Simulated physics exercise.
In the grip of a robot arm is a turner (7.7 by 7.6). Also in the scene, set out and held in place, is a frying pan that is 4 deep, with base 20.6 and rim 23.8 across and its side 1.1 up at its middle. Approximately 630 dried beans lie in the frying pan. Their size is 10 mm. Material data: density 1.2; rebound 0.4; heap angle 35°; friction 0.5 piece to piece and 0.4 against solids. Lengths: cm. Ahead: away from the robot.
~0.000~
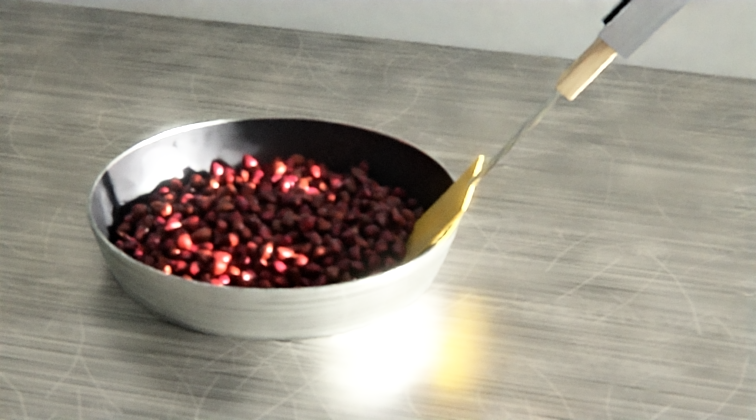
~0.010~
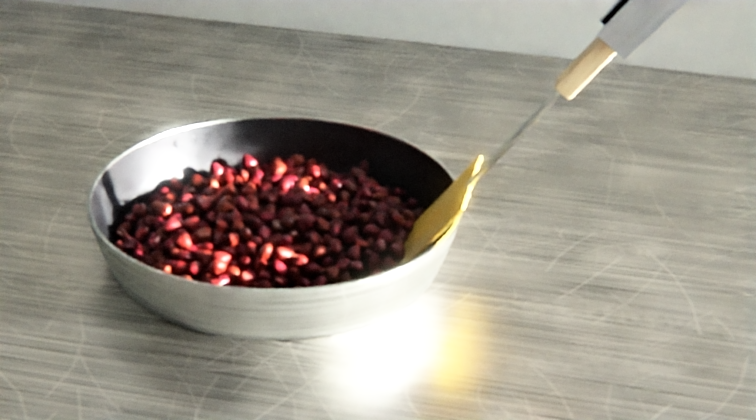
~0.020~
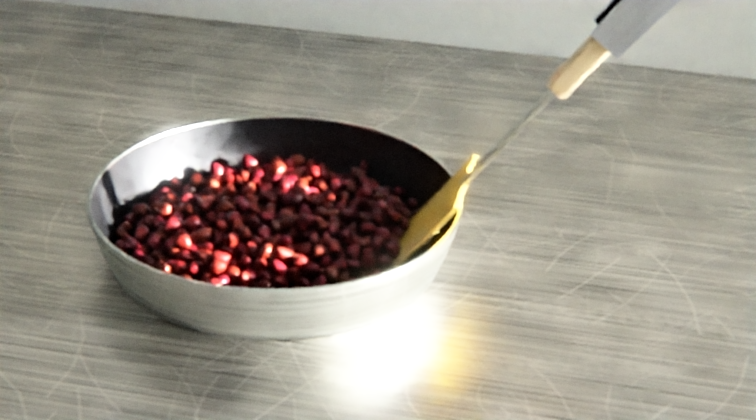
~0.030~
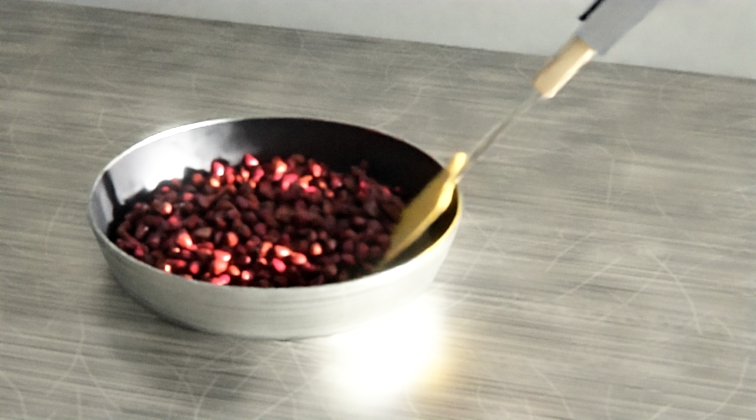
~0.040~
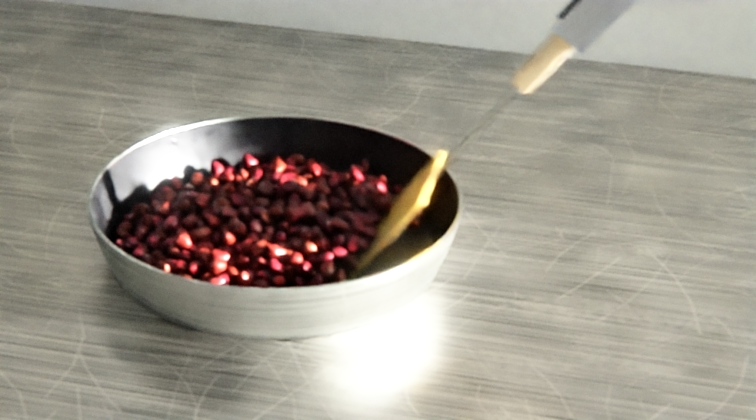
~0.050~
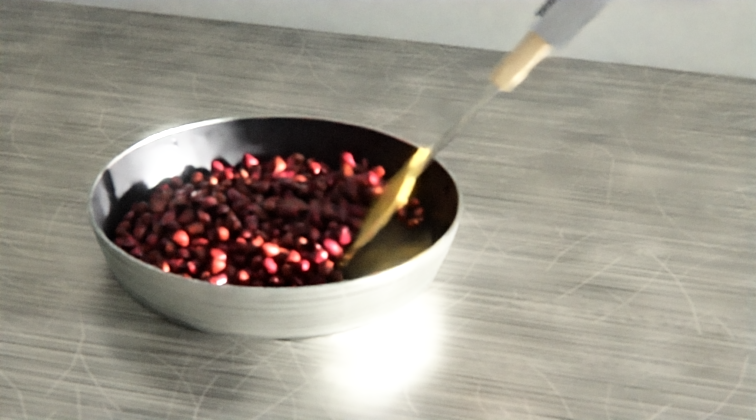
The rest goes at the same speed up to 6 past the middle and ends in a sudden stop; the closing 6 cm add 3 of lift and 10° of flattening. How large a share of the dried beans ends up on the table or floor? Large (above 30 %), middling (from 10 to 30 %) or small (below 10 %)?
Middling; from 10 to 30 %.
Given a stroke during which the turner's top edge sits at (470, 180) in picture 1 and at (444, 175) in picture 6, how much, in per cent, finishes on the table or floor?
Some 0 percent ends up on the table or floor.
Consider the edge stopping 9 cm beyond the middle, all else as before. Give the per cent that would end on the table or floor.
About 25 %.
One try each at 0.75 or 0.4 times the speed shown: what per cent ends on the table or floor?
Estimates in order: 10 per cent, 0 per cent.
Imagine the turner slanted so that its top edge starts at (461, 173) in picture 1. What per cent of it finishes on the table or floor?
Roughly 15%.
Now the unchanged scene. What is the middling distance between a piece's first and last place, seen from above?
Distance: Near 3 cm.
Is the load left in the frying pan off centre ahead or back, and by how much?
Ahead, by around 3.5 cm.
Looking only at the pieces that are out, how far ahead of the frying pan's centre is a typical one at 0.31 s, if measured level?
Distance ahead of centre: Approx. 24 cm.
By 0.07 s, sloping 54°, highest piece 6 above the table; 626 in the frying pan.
By 0.10 s, sloping 51°, highest piece 7 above the table; 626 in the frying pan.
By 0.31 s, sloping 44°, highest piece 4 above the table; 525 in the frying pan, 101 on the table or floor.
By 1.36 s, sloping 44°, highest piece 4 above the table; 525 in the frying pan, 101 on the table or floor.
Final count, 525 in the frying pan, 101 on the table or floor. That is 16 % on the table or floor.
